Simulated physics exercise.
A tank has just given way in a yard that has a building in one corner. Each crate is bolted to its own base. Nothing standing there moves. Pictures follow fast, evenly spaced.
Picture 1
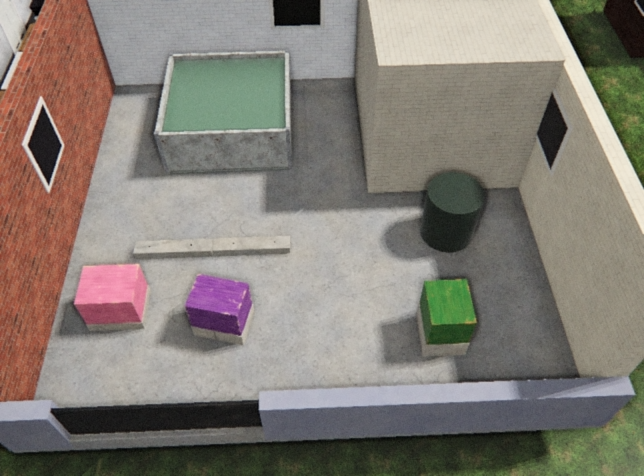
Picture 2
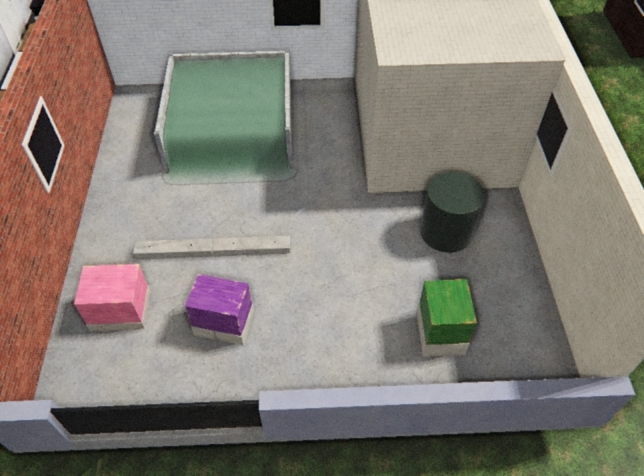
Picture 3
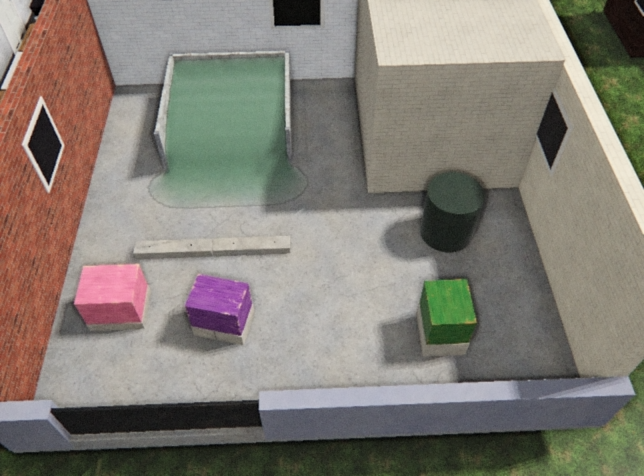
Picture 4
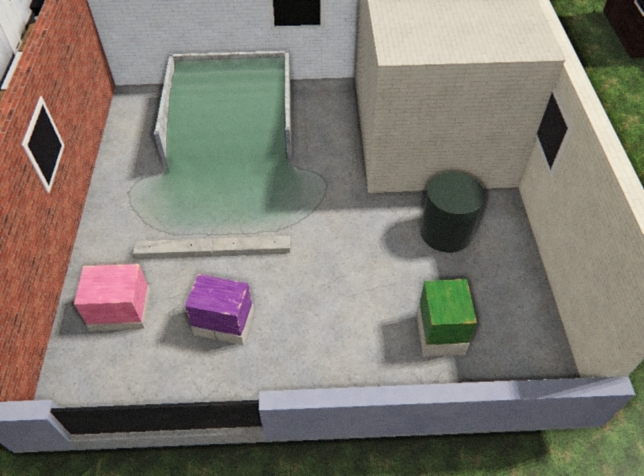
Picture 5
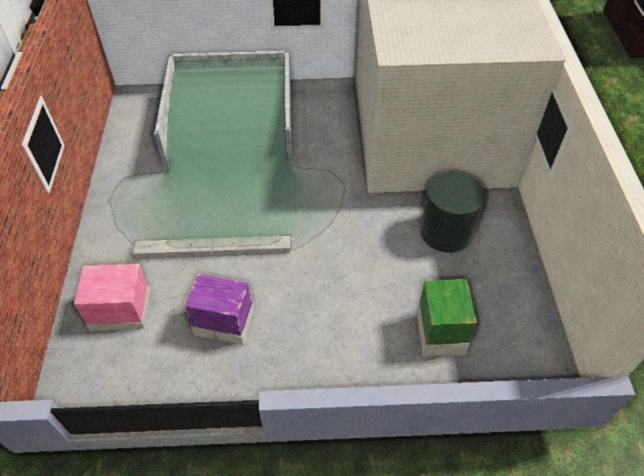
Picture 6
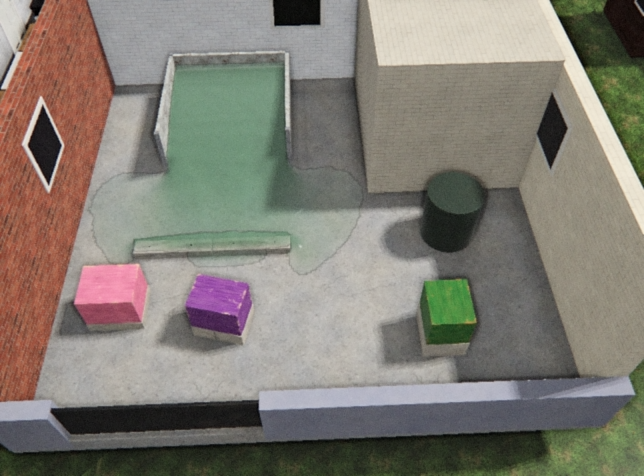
In a walled yard, green water pours from a tank's open front, spreading across the concrete and reaching a low barrier.
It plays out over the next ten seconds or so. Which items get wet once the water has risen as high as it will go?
The pink crate ends up wet, the green crate remains dry, the purple crate ends up wet.
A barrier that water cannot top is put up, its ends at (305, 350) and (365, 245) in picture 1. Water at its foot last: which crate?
I'd say the green-painted one comes last.
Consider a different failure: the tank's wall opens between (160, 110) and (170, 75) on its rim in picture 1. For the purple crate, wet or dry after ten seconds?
I'd say the purple crate is untouched.
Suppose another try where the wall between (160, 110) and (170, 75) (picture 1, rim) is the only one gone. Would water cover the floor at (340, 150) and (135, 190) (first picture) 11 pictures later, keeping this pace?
As listed: No water, under water.
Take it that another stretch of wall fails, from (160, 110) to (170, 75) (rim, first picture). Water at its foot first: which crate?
The pink crate.
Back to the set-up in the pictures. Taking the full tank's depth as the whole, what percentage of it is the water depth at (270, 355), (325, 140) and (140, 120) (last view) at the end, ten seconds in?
Readings in order: Around 12, 6 and 10 %.
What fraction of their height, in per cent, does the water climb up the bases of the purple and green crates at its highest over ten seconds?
Close to 130 per cent, and close to 80 per cent, in that order.
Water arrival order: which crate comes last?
That would be the crate marked green.
A moment on, water covers 40 % of the floor; the pink crate water round its plinth, the green crate not reached, the purple crate water round its plinth.
Next, water covers 60 % of the floor; the pink crate water round its plinth, the green crate water round its plinth, the purple crate water round its plinth.
Then, water covers 80 % of the floor; the pink crate water round its plinth, the green crate water round its plinth, the purple crate water round its plinth.
Later, water covers 90 % of the floor; the pink crate water round its plinth, the green crate water round its plinth, the purple crate water round its plinth.
In the end, water covers 100 % of the floor; the pink crate was topped, the green crate stayed above the water, the purple crate was topped.
